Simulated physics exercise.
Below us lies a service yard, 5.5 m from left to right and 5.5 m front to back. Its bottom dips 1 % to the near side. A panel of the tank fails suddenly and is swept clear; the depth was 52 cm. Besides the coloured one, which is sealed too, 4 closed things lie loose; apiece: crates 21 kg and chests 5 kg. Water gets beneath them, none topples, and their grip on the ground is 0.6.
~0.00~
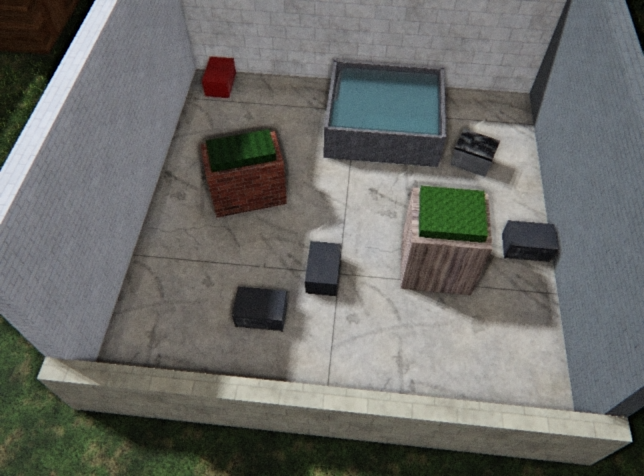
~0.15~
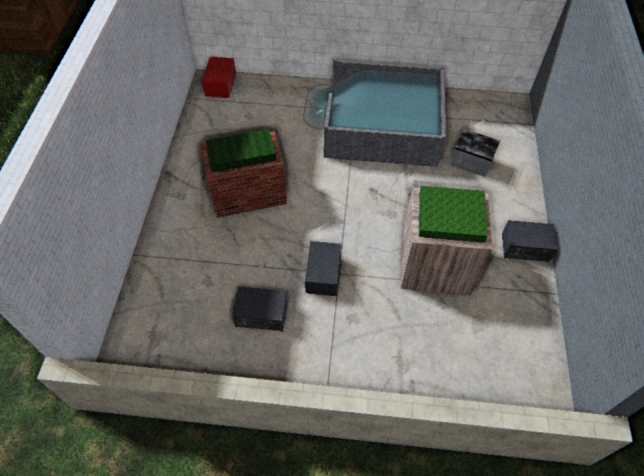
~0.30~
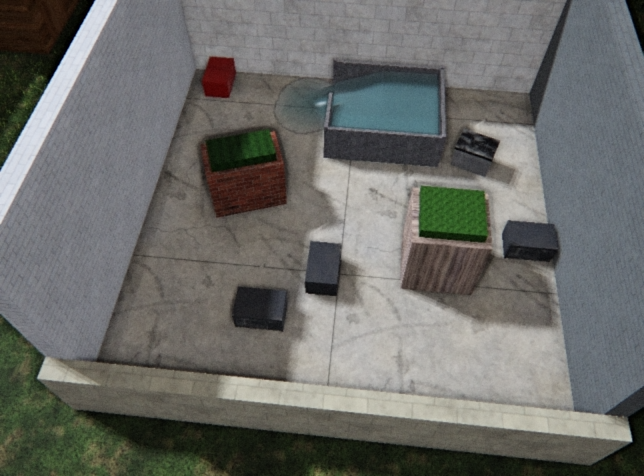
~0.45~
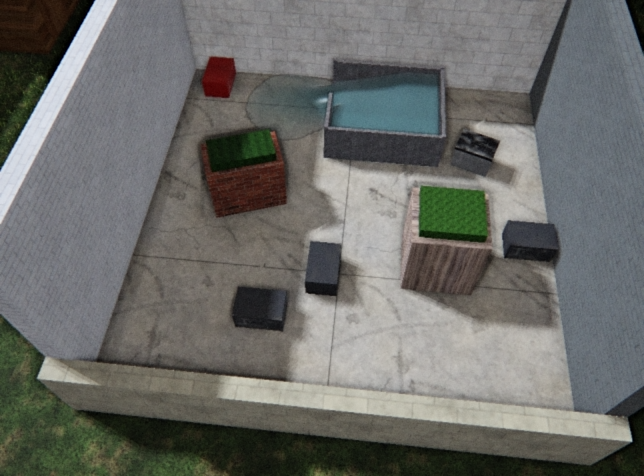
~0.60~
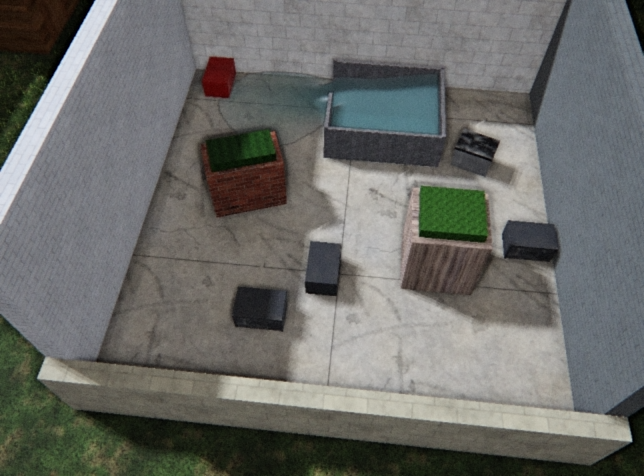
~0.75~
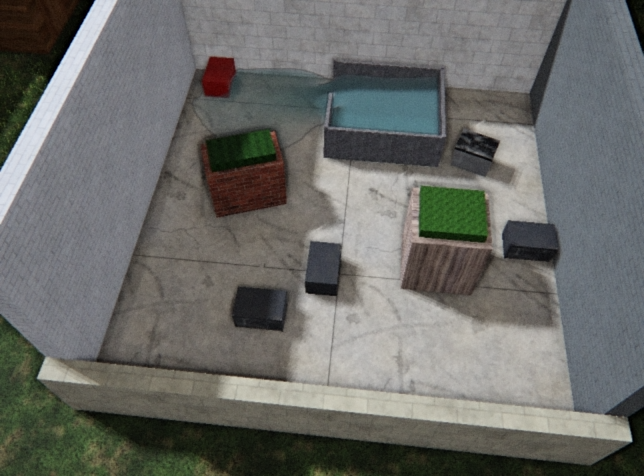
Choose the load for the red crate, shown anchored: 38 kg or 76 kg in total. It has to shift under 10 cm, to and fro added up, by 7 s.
For it, neither load is enough.
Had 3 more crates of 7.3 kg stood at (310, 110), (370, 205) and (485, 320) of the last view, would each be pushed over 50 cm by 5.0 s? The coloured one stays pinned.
In that order: More, short of it, less.
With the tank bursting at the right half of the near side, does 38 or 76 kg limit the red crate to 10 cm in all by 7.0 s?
Then the smaller load will do.
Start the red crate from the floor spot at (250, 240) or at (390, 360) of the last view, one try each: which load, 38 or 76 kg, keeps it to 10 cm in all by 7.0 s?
In that order: The smaller is enough; either load holds.
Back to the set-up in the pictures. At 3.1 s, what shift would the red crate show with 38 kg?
About 200 cm.
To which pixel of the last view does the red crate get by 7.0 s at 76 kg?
Around (197, 84).
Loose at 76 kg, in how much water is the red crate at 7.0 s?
About 9 cm.
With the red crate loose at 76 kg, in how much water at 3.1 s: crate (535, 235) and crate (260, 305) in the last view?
Roughly 0 and 0 cm.
After 1.4 s the red crate would be 32 cm from its start with 38 kg and 8 cm from its start with 76 kg; 15 cm of water round it then.
After 3.1 s the red crate would be 181 cm from its start with 38 kg and 46 cm from its start with 76 kg; 16 cm of water round it then.
After 4.9 s the red crate would be 185 cm from its start with 38 kg and 46 cm from its start with 76 kg; 11 cm of water round it then.
After 7.0 s the red crate would be 185 cm from its start with 38 kg and 46 cm from its start with 76 kg; 9 cm of water round it then.
